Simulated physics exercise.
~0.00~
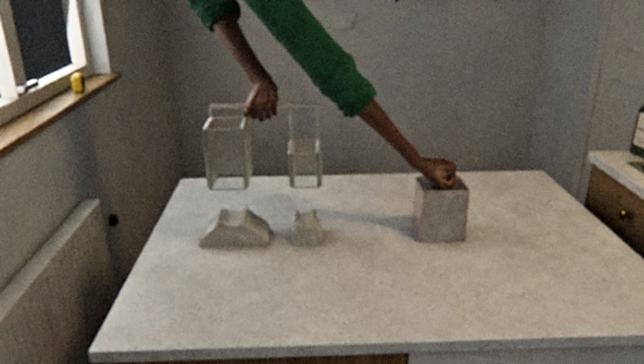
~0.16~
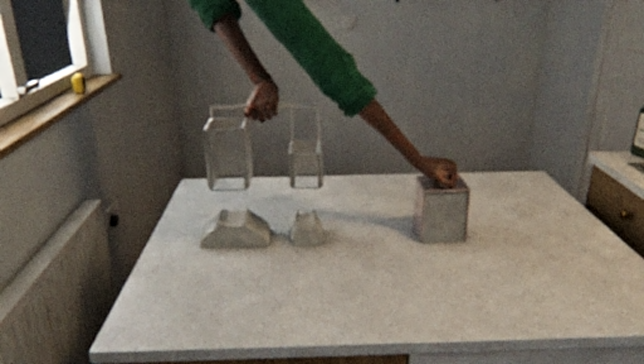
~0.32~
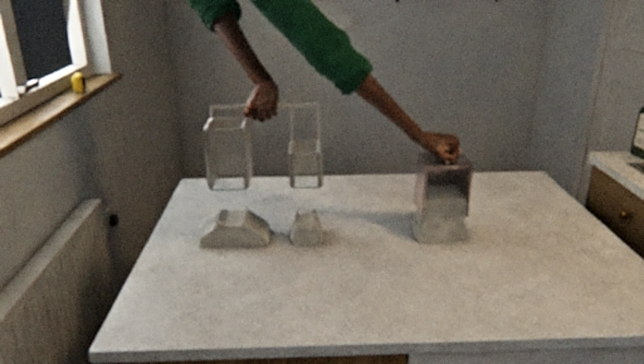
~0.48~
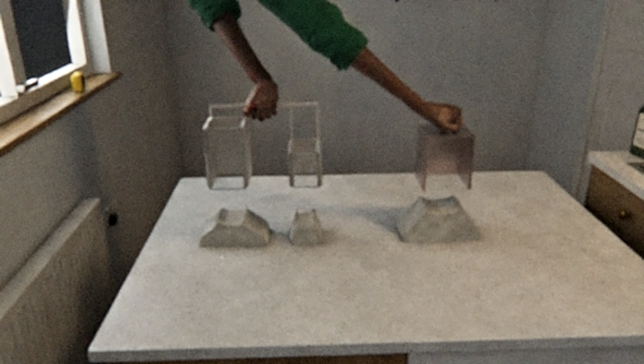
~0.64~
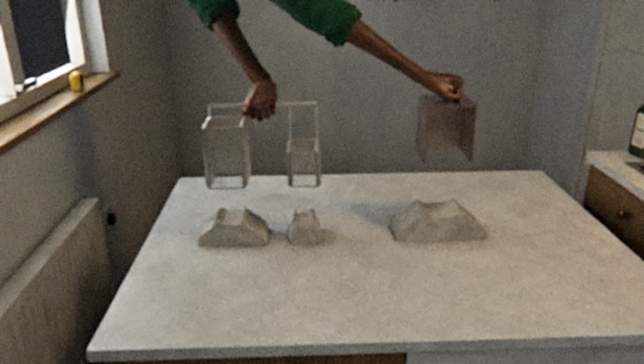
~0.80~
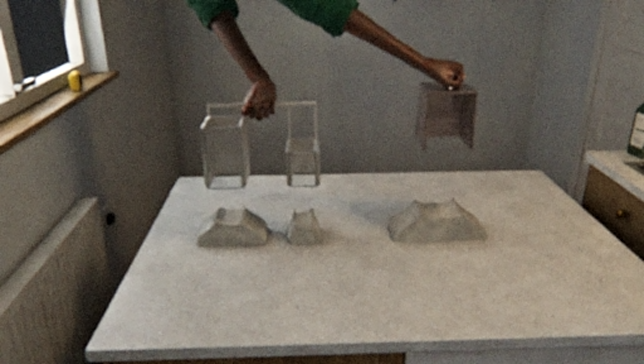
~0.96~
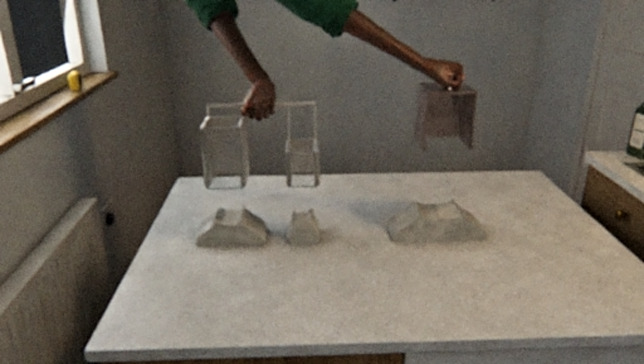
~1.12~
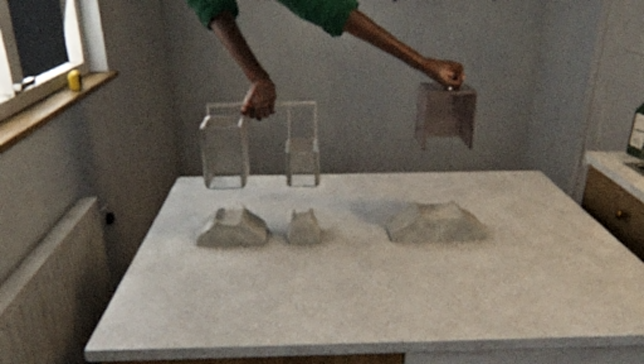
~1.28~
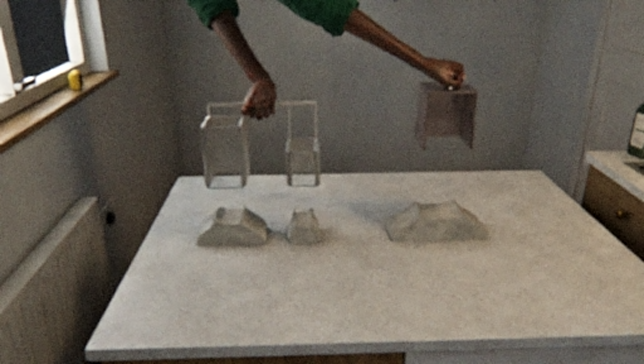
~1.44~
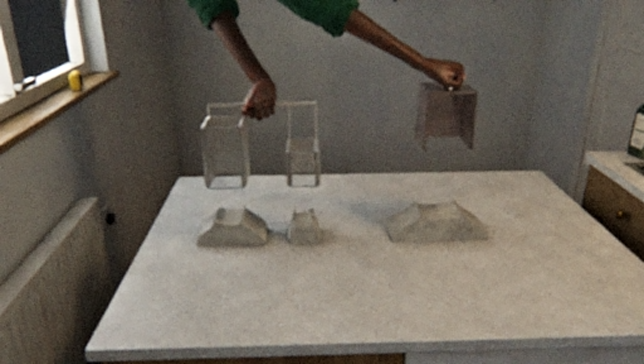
To begin with, one hand holds two see-through, box-shaped moulds above two squat grey lumps on a pale table, while the other hand grips a square tin standing to the right. The right-hand tin then rises straight up, uncovering a block of soft grey material. As it lifts clear, the block sags and spreads outward at its base, sinking into a low mound with an uneven top. The hand stops and holds the tin above it, while the mound settles only slightly more. At the end, it sits slumped but in one piece, little more than half the tin's depth.
